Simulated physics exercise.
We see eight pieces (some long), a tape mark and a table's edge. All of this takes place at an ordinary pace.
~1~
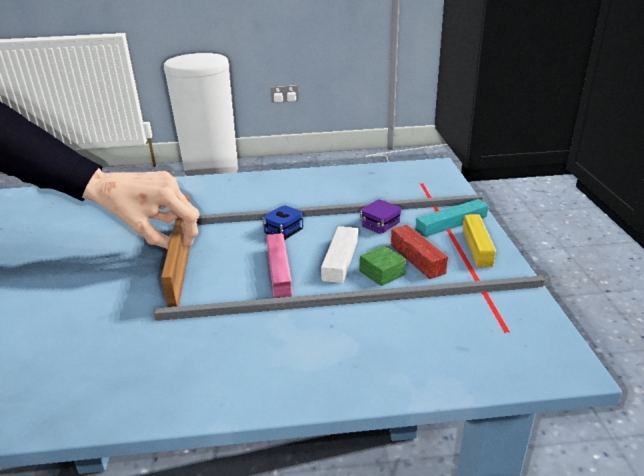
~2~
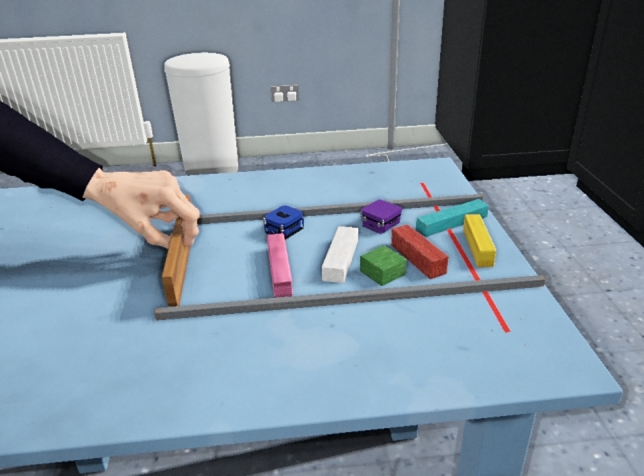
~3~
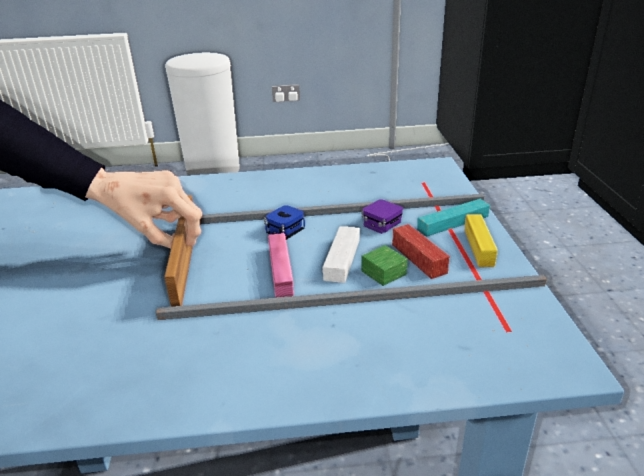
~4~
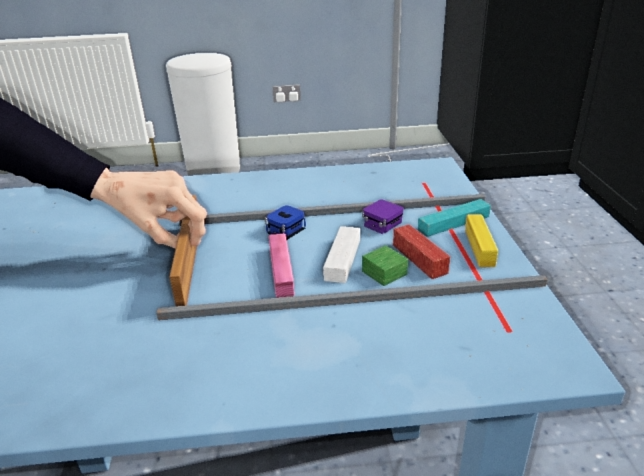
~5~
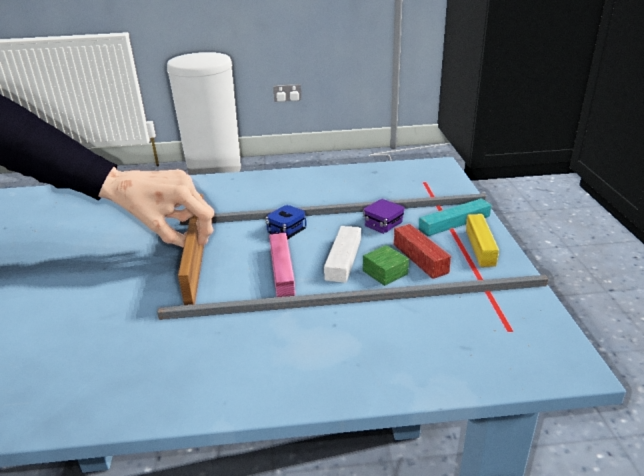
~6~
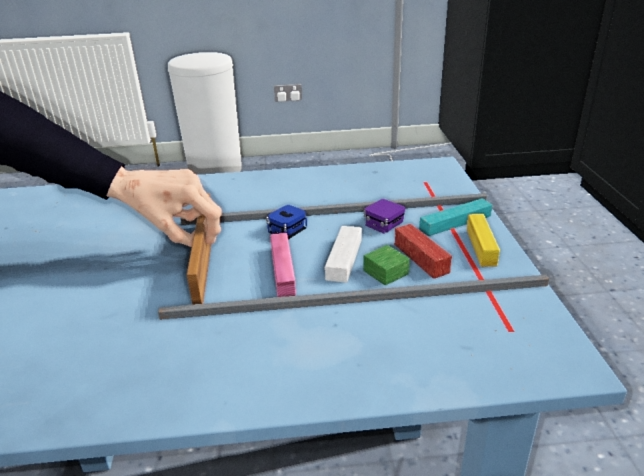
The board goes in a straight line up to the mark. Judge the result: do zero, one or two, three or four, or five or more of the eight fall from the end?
Three or four of them fall from the end.
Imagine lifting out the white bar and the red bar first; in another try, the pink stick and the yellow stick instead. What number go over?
Tally of falls: 0 for the first try, 1 for the second.
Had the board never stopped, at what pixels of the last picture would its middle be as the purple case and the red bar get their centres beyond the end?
The middle is at (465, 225) when it's the purple case, and at (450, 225) when it's the red bar.
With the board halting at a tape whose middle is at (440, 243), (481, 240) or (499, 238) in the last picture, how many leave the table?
Per try in turn: 2, 5, 6.
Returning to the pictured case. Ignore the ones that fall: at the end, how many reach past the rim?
Expected count: 2.
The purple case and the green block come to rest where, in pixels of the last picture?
Final spots - purple case (491, 206), green block (533, 262).
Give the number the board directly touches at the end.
2 in contact.
Soon after, none off yet; yellow stick at rest near (482, 239); turquoise bar at rest near (456, 217); red bar at rest near (422, 250).
Then, none off yet; yellow stick at rest near (482, 239); turquoise bar at rest near (456, 217); red bar moved a little near (434, 248).
Further on, none off yet; yellow stick moved a little near (506, 236); turquoise bar moved a little near (488, 211); red bar moved about its own width near (492, 241).
At rest, the number that fall off is three or four; fallen, red bar, turquoise bar and yellow stick.
